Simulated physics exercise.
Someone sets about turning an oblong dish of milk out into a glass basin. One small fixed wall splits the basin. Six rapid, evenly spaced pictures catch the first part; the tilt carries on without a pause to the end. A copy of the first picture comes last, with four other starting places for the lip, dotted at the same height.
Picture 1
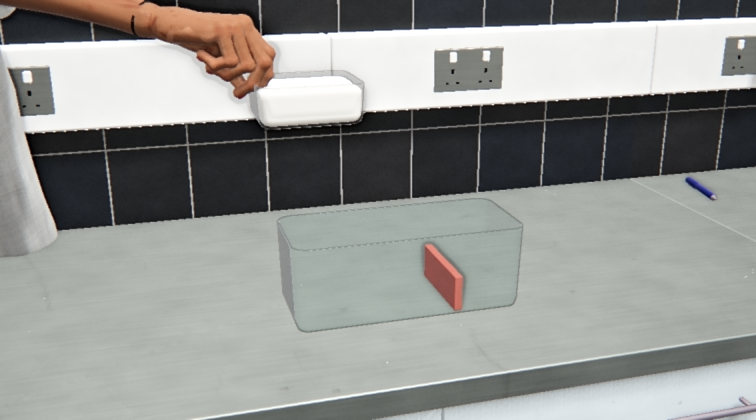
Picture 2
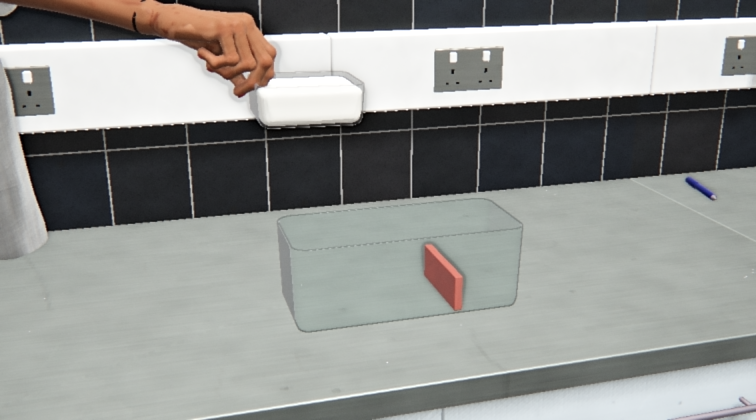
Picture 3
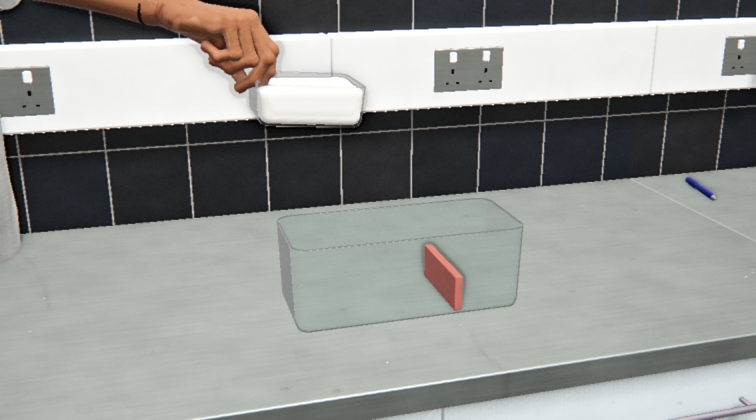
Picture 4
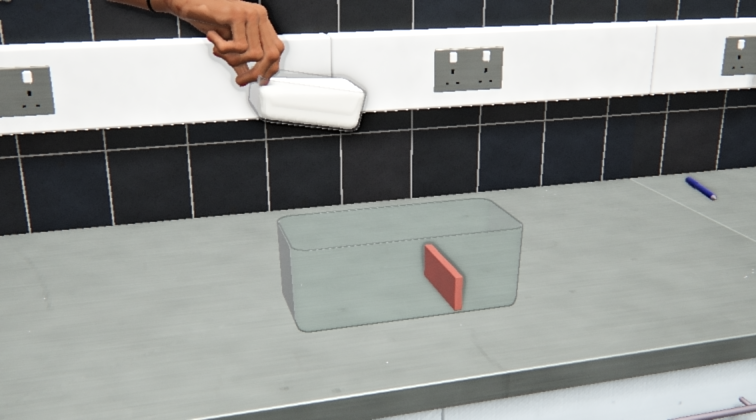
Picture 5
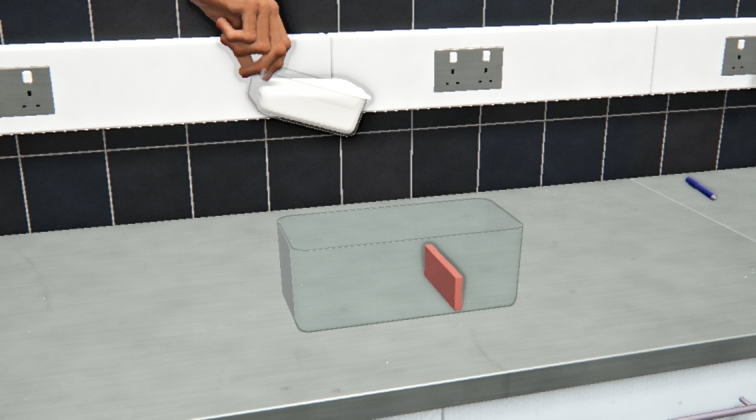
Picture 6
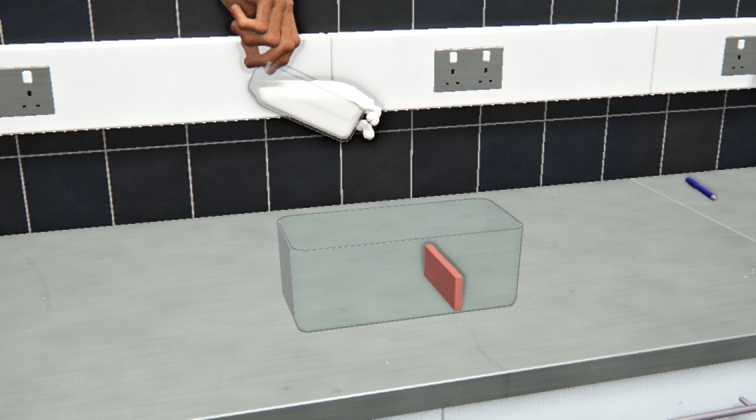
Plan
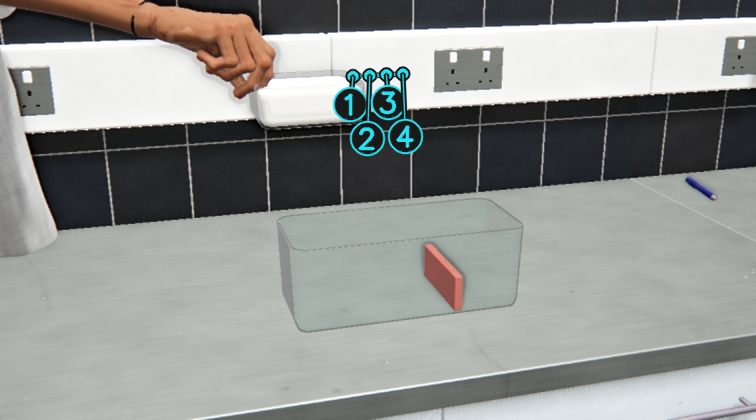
A small clear dish of milk, held by a hand above a glass basin with a red block inside, stayed level at first, then tilted steadily down to the right until milk began slipping over its lip.
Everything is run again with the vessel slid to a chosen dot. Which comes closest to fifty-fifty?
Best: 3.
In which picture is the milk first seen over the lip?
Picture 5.
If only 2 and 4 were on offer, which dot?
That would be 4.
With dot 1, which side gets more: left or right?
The left side.
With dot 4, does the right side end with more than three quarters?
No.
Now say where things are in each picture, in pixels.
In the first picture, upright, lip at (354, 76); basin from (296, 331) to (515, 302); top of the wall at (443, 260); nothing has left yet.
In the second picture, upright, lip at (354, 77); nothing has left yet.
In the third picture, tipped about 5°, lip at (355, 80); nothing has left yet.
In the fourth picture, tipped about 10°, lip at (356, 85); nothing has left yet.
In the fifth picture, tipped about 18°, lip at (357, 92); milk is over the lip, down to (357, 92).
In the sixth picture, tipped about 27°, lip at (357, 100); milk is over the lip, down to (365, 132).
In cyan, 1 at (353, 76); 2 at (369, 75); 3 at (386, 74); 4 at (402, 73).
With 1, about 91 % ends left of the wall and 2 % right of it; 7 % is lost outside.
With 2, about 84 % ends left of the wall and 9 % right of it; 7 % is lost outside.
With 3, about 46 % ends left of the wall and 47 % right of it; 7 % is lost outside.
With 4, about 32 % ends left of the wall and 61 % right of it; 7 % is lost outside.
